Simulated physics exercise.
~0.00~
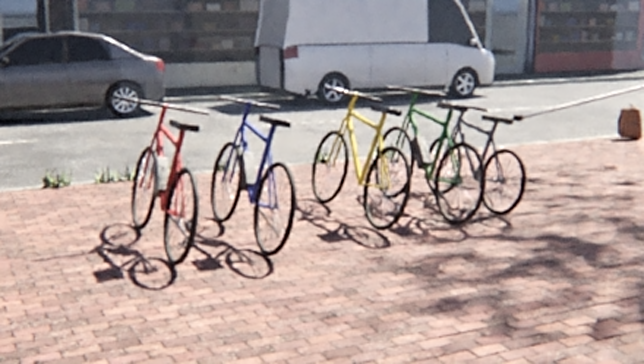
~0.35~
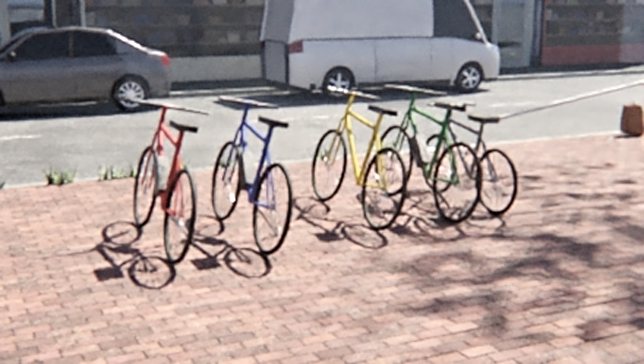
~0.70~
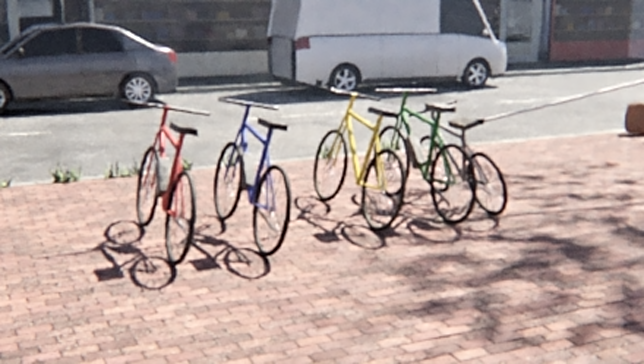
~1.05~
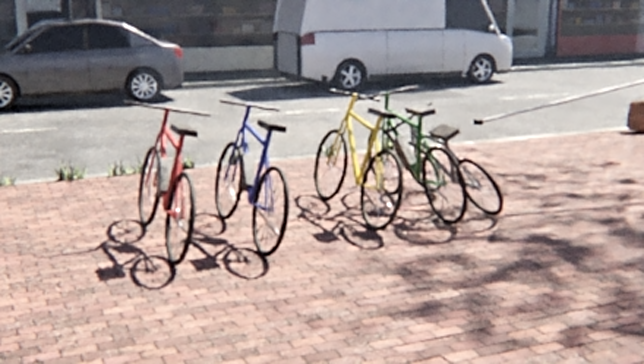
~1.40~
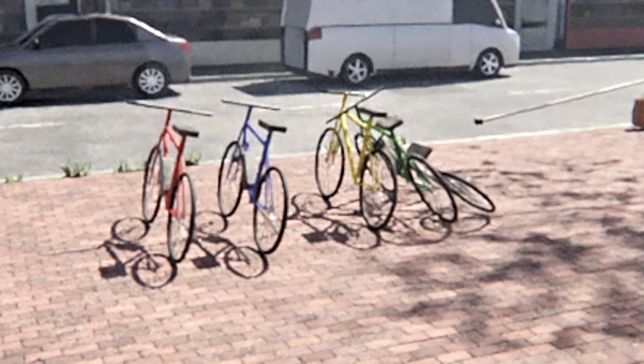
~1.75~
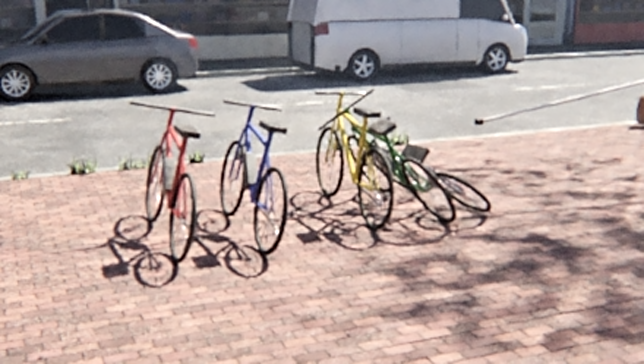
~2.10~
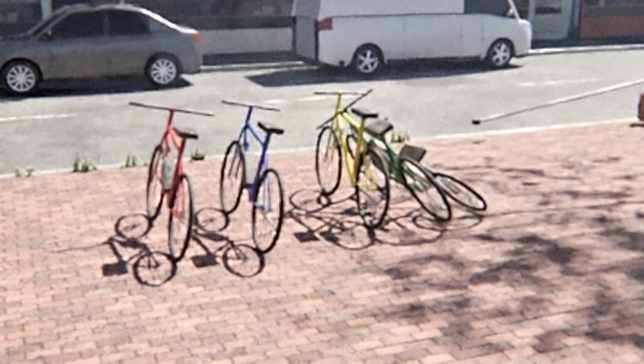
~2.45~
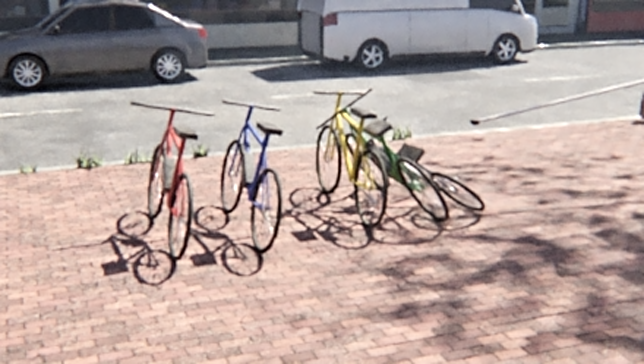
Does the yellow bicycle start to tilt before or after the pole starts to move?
The yellow bicycle starts to tilt after the pole does. The pole is already moving left early on, while the yellow bicycle tilts only once the green one has leaned over toward it.
